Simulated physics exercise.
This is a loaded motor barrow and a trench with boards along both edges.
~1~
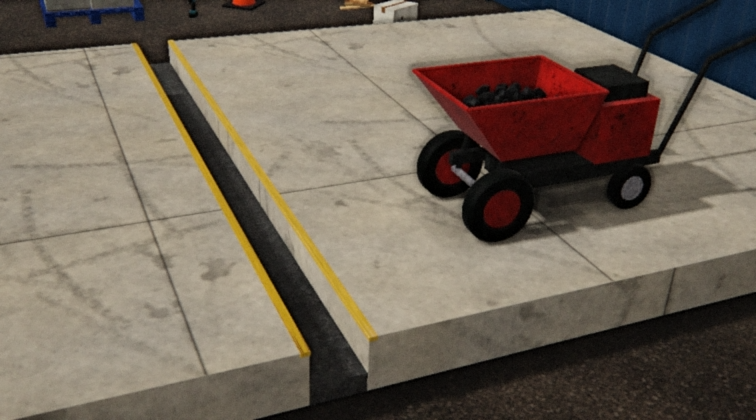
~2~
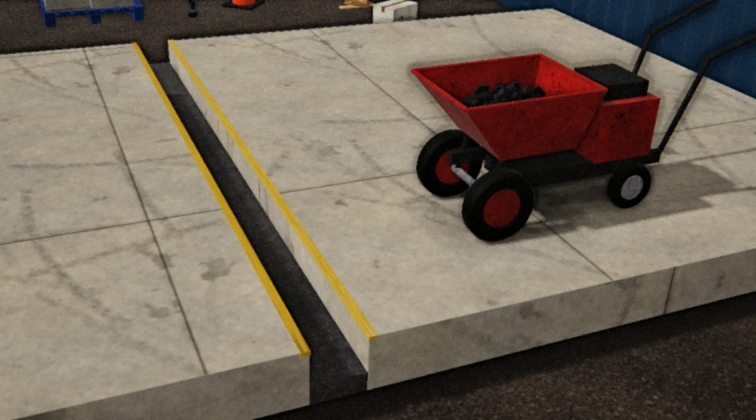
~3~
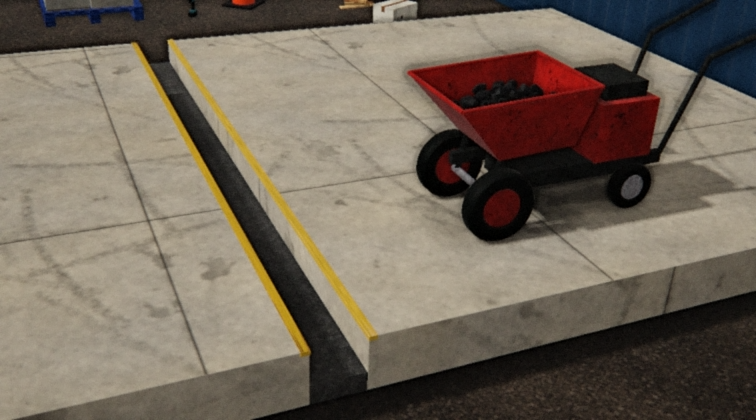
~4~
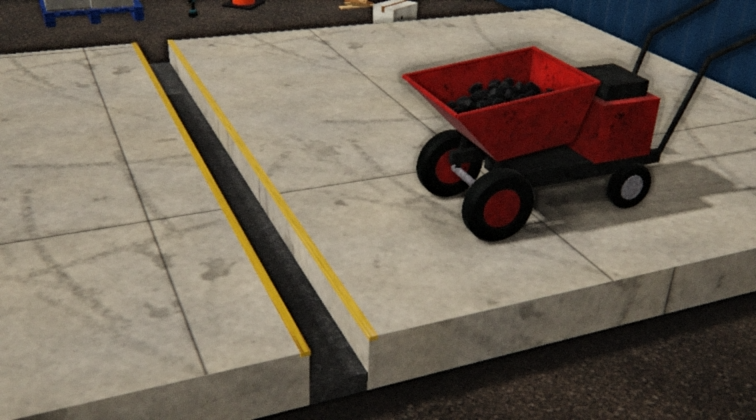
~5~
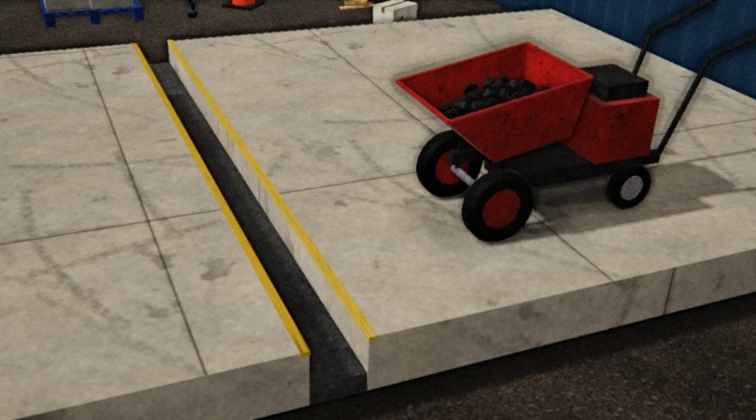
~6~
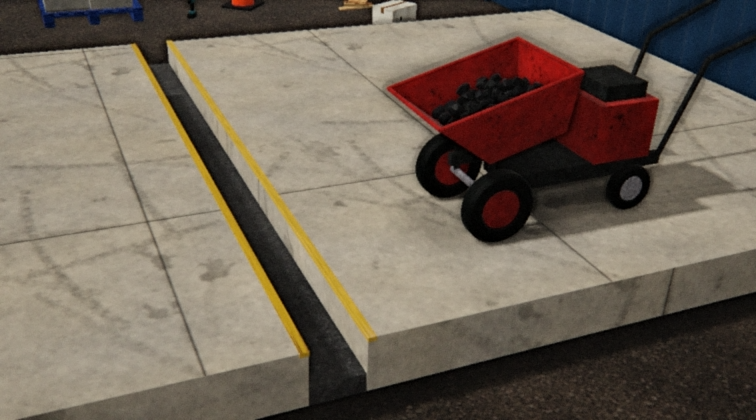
A red motor barrow loaded with black lumps stood still on a concrete slab, right of a narrow, yellow-edged trench, while its skip slowly tilted forward to the left, its front lip dipping slightly.
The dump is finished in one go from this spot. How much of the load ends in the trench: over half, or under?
In the trench: Less than half.
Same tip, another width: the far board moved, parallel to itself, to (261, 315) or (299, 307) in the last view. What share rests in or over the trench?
Near 20 % and 20 %.
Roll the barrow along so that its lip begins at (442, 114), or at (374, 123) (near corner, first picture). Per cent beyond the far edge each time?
About 0 and 30 per cent.
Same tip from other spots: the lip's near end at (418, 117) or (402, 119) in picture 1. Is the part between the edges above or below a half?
One: Most of it. Two: Most of it.
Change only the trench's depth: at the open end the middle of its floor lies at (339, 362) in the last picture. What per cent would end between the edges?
Near 20 %.
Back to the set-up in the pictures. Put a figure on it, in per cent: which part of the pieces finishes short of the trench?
About 35 per cent.
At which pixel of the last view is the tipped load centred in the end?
At about (332, 239).
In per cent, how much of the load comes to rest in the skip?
Near 45 %.
Just after the last frame, skip tipped steeply; every one in the skip.
A moment on, skip tipped steeply; almost all in the skip; about a tenth short of the trench.
Further on, skip tipped right over; roughly half in the skip; roughly a third short of the trench; roughly a quarter in or heaped over the trench.
When it is over, skip tipped right over; roughly half in the skip; roughly a third short of the trench; roughly a quarter in or heaped over the trench; not one beyond it.
